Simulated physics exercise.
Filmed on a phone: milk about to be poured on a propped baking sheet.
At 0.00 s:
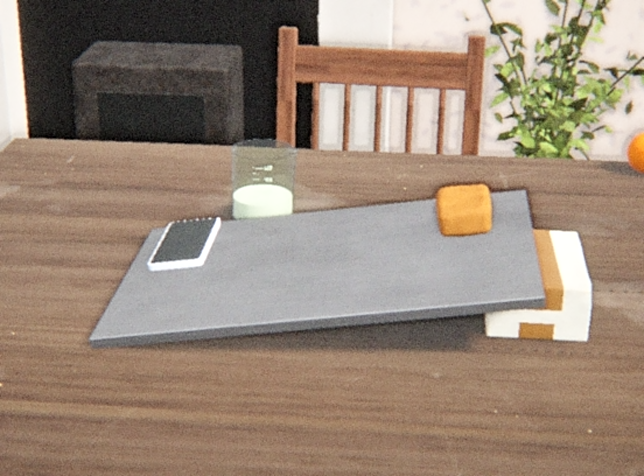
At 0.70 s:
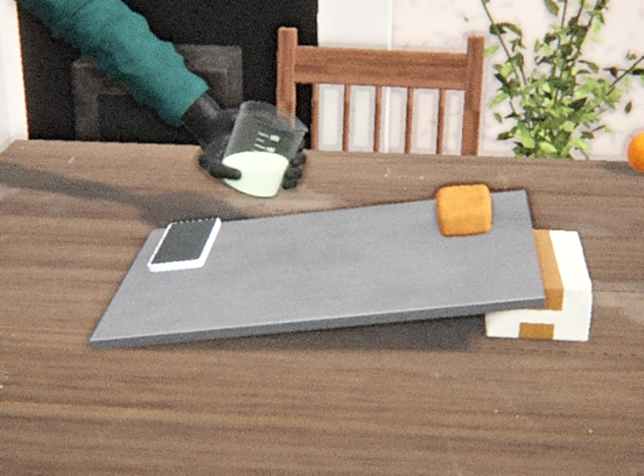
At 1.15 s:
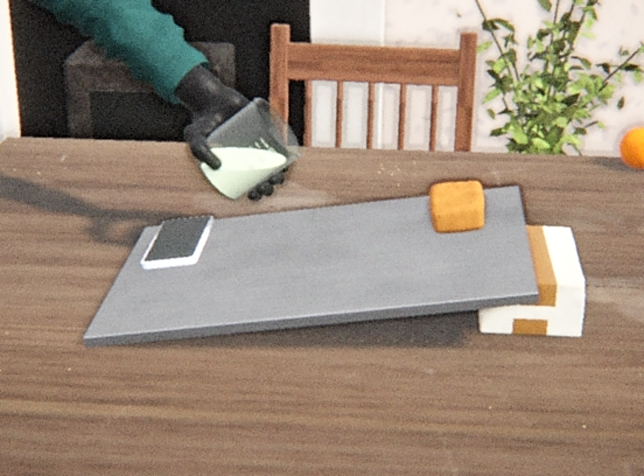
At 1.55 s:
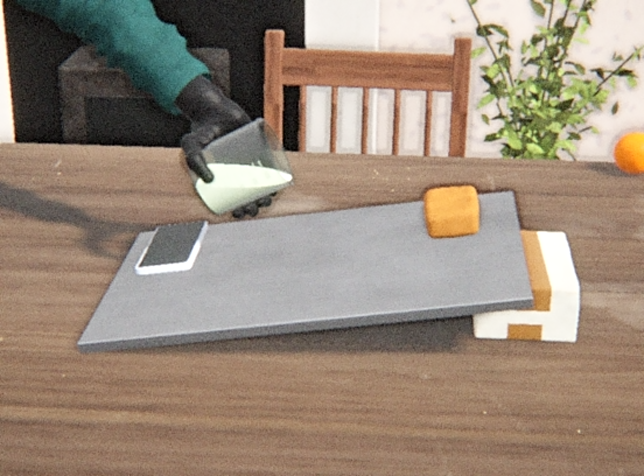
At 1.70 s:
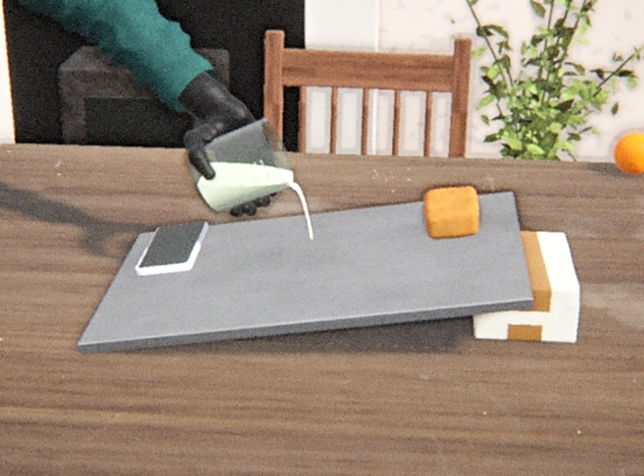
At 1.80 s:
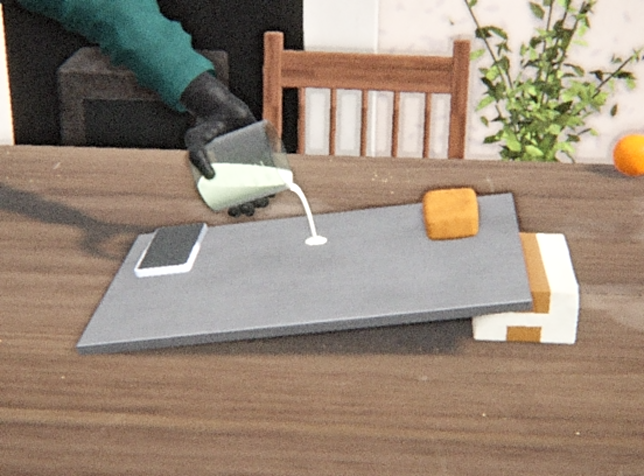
On a wooden table, a gloved hand lifts a beaker and pours milk onto a tilted sheet.
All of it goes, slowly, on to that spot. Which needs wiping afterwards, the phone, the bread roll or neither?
The phone gets wet and the bread roll stays dry.
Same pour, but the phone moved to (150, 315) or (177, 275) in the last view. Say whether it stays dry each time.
In the first try it stays dry; in the second it is reached.
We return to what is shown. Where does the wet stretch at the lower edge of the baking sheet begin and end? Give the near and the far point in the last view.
Near limit (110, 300), far limit (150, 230).
Around 2.6 s, it runs down to the left; the phone is still dry; the bread roll is still dry.
Around 4.5 s, it runs down to the left and off the end; the phone is wet along its edge; the bread roll is still dry.
Around 8.4 s, it runs down to the left and off the end; the phone is wet along its edge; the bread roll is still dry.
